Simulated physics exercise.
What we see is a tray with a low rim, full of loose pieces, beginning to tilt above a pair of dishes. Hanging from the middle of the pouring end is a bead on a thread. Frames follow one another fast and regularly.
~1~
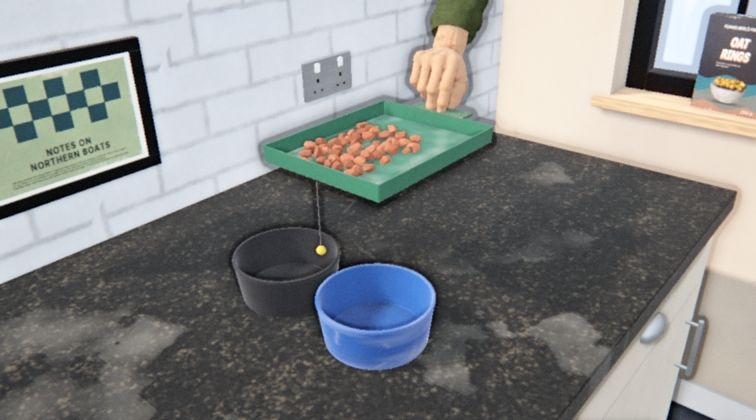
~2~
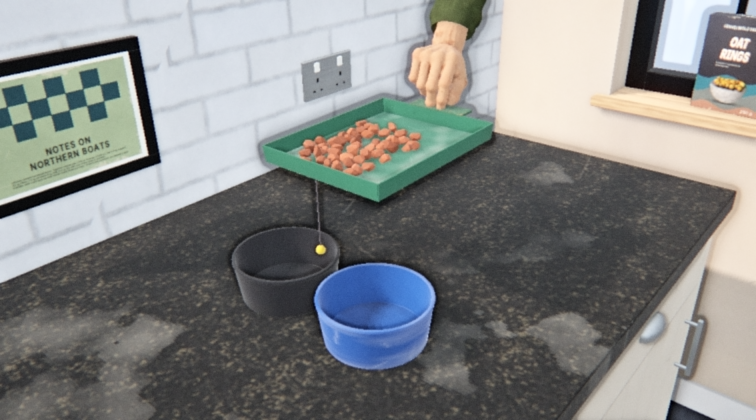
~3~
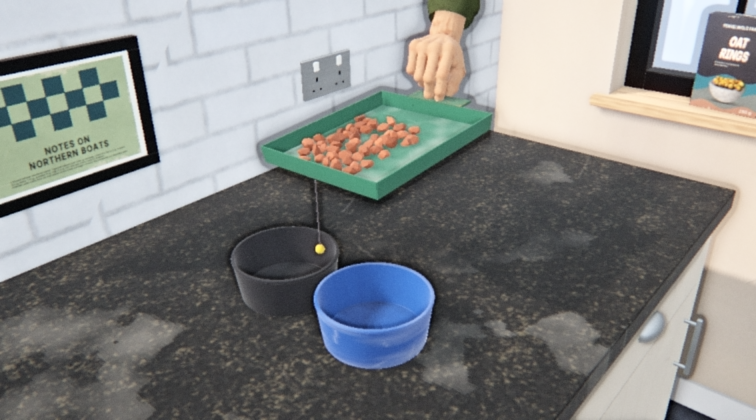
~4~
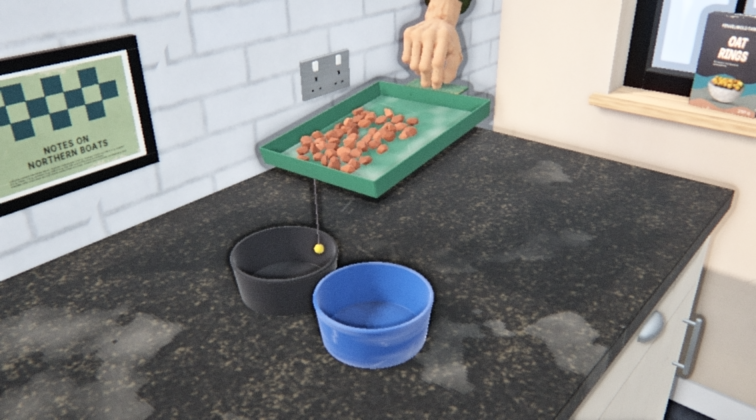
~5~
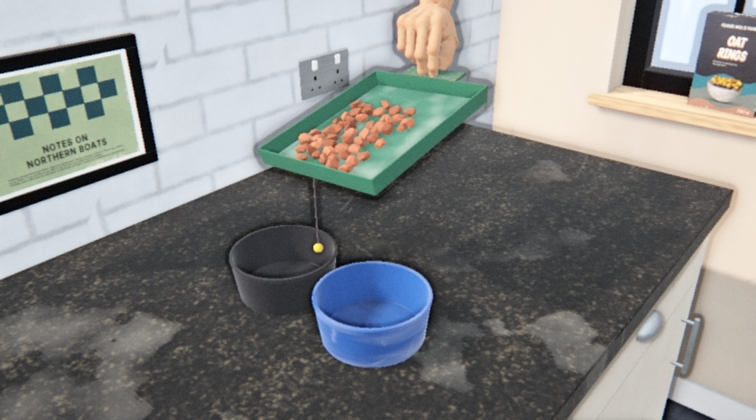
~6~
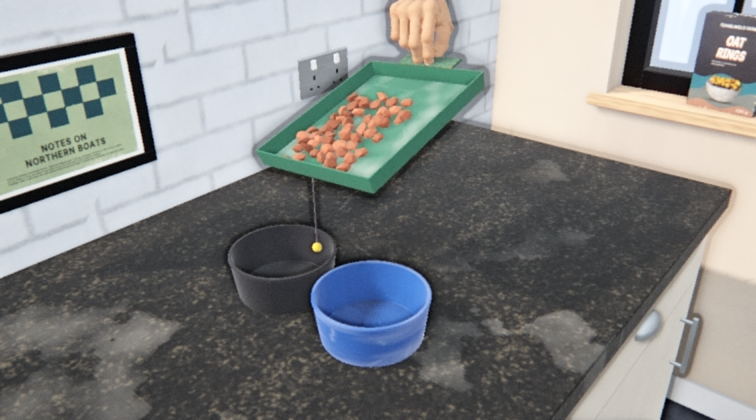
On a dark kitchen worktop, a hand tilting a green tray of reddish-brown pieces gradually steeper above black and blue dishes.
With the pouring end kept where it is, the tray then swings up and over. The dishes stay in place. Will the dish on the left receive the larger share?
Short answer, the left dish, that's where more goes.
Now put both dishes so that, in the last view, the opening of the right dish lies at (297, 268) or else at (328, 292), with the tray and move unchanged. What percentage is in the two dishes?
Close to 70 in a hundred, then close to 90 in a hundred.
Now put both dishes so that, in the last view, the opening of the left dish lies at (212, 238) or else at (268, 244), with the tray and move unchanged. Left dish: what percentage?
It would be roughly 20 per cent, followed by roughly 80 per cent.
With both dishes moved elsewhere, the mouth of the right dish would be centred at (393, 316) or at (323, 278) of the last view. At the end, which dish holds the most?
The dish to the left at the first, the dish to the left at the second.
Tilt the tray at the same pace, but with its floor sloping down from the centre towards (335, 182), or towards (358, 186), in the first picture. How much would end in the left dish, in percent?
First case: 10 %; second case: 0 %.
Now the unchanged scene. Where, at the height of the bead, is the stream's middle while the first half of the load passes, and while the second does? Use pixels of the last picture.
The first part passes (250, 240); everything after passes (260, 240).
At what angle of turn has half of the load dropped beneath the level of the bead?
Around 105° at that moment.
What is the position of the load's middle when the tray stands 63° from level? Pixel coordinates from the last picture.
Near the pixel (306, 135).
Soon after the last picture, tray tipped steeply; all on the tray.
A little later, tray tipped past a quarter turn; about half on the tray; about a quarter in the left dish; about a quarter in the air.
Later still, tray tipped past a quarter turn; most in the left dish; a small part outside both.
At rest, tray tipped past a quarter turn; none in the right dish; most in the left dish; a small part outside both.
